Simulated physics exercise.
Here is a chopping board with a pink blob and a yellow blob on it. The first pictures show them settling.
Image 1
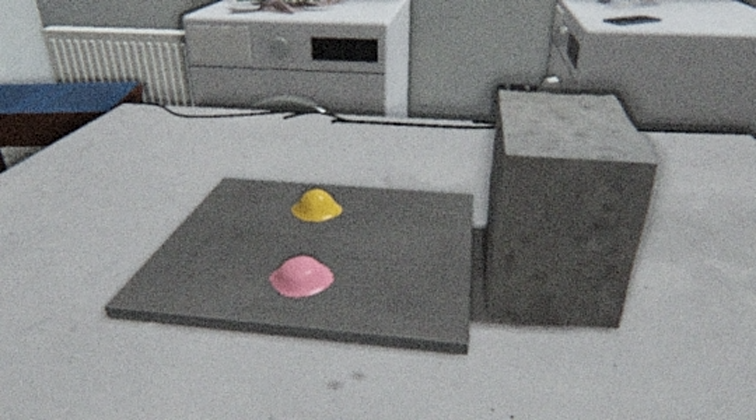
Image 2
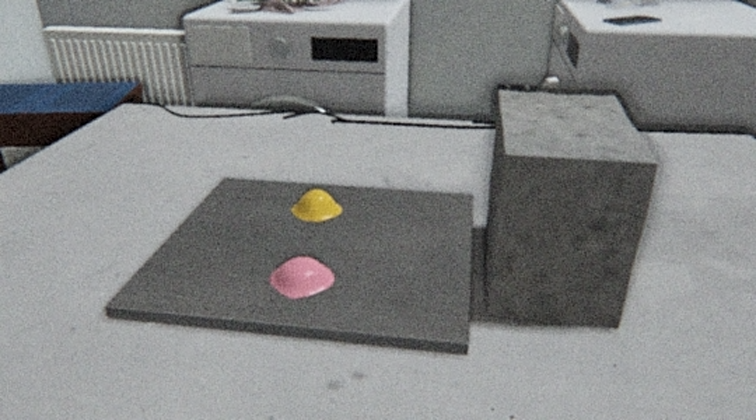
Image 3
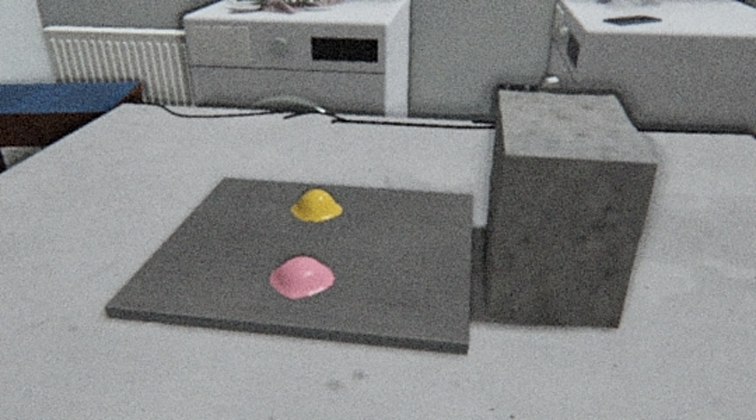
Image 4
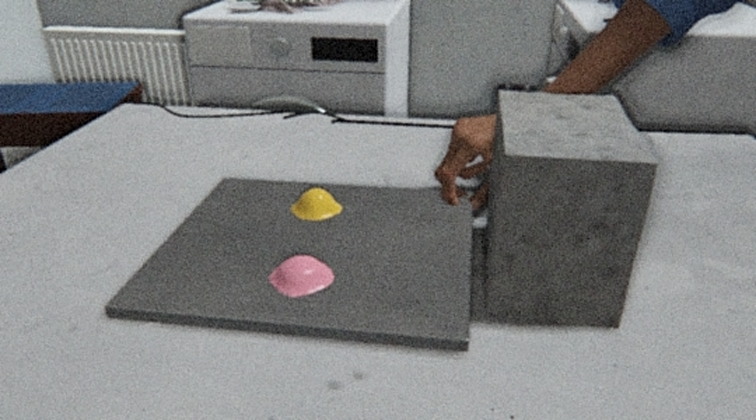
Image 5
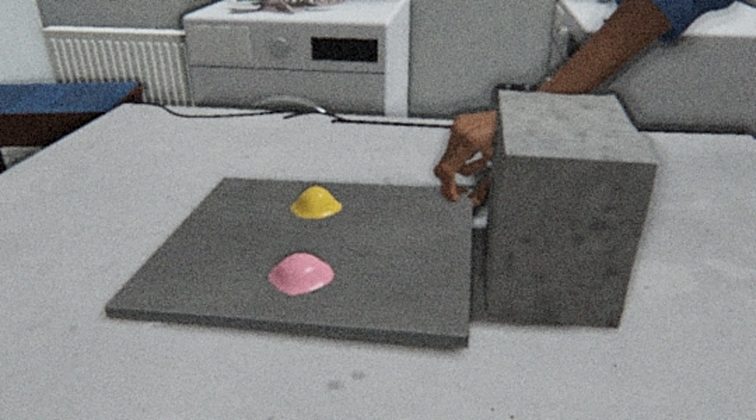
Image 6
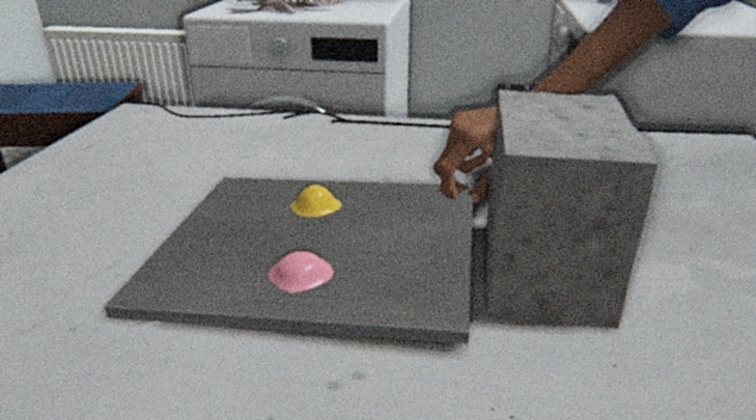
In a room with white appliances and a radiator along the back wall, a pale tabletop is seen from slightly above by a still camera. A dark grey chopping board lies on it with a yellow blob behind a pink one, and a tall grey stone block stands to the right. After a still start, a hand reaches in from behind the block, takes the board's right end and raises it very slightly, the blobs keeping their places on it.
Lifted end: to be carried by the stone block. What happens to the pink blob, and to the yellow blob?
Result: Pink blob: Still on; yellow blob: Still on.
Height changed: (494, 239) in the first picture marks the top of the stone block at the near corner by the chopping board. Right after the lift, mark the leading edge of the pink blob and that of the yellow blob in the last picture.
The first one ends near (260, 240) and the second near (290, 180).
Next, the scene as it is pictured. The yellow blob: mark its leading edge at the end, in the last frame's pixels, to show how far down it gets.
By the end it has reached a point near (270, 155).
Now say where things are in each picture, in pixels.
The chopping board lies flat; pink blob (301, 270) a tall heap; yellow blob (317, 200) a tall heap; stone block (565, 247), in the first picture.
They settle; pink blob (301, 270) a tall heap; yellow blob (317, 200) a tall heap, in the second picture.
At rest; pink blob (301, 270) a tall heap; yellow blob (317, 200) a tall heap, in the third picture.
A hand takes the end; pink blob (301, 268) a tall heap; yellow blob (316, 199) a tall heap, in the fourth picture.
The end is rising; pink blob (300, 266) a tall heap; yellow blob (316, 197) a tall heap, in the fifth picture.
The chopping board slopes by about 2°; pink blob (299, 265) a tall heap; yellow blob (315, 196) a tall heap; stone block (565, 247), in the sixth picture.
Next, slope about 33°; the pink blob has not moved; the yellow blob has not moved.
After that, the pink blob has not moved; the yellow blob has not moved.
Finally, slope about 33°; the pink blob has not moved; the yellow blob has not moved.
